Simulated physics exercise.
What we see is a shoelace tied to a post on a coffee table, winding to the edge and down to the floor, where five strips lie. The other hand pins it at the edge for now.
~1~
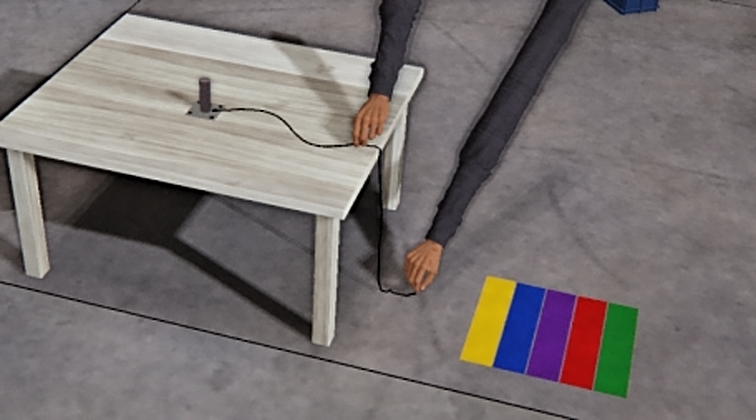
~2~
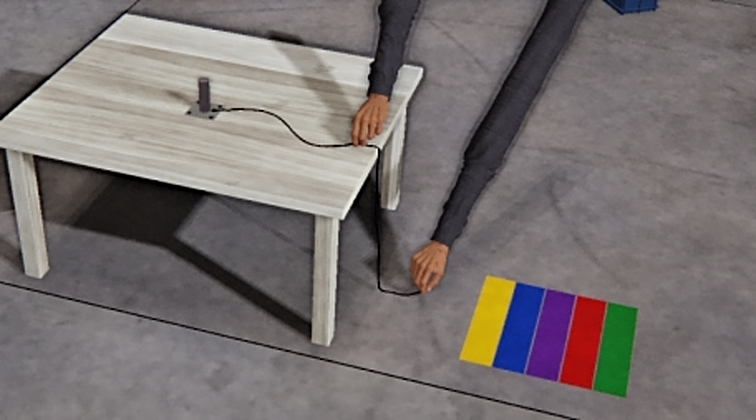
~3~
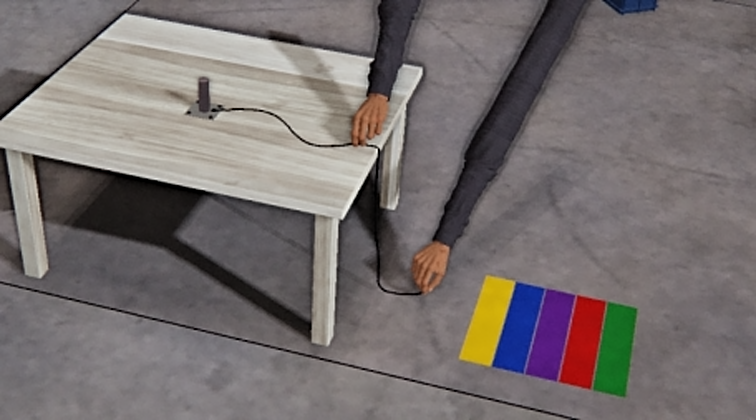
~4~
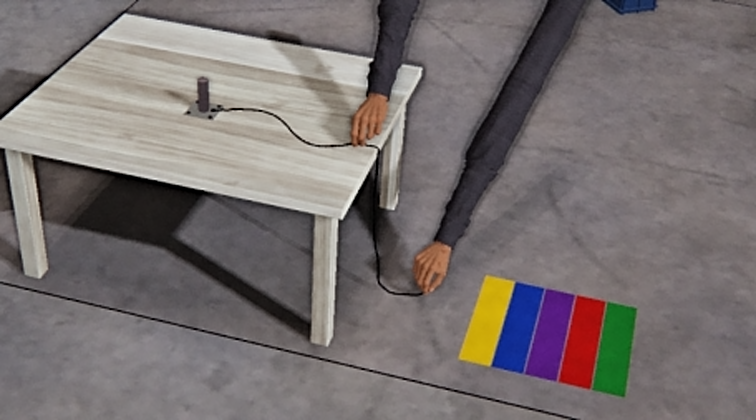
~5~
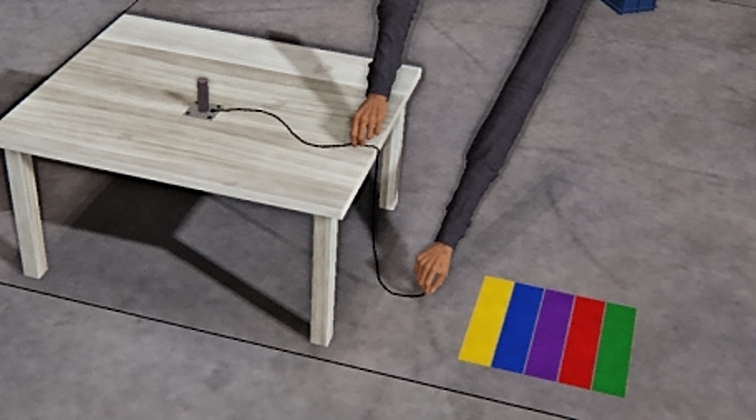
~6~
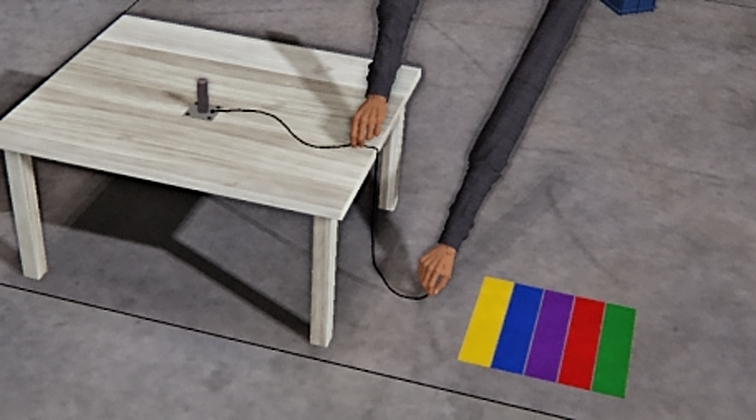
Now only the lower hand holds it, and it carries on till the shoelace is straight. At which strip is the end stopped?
Over purple.
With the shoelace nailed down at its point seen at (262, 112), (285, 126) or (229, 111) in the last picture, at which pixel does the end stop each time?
Near (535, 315), (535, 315) and (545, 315).
Early on, end near (495, 306); over yellow.
Midway, end near (528, 314); over blue.
At the end of the slack, end near (547, 318); over purple. The end stops over the purple strip.
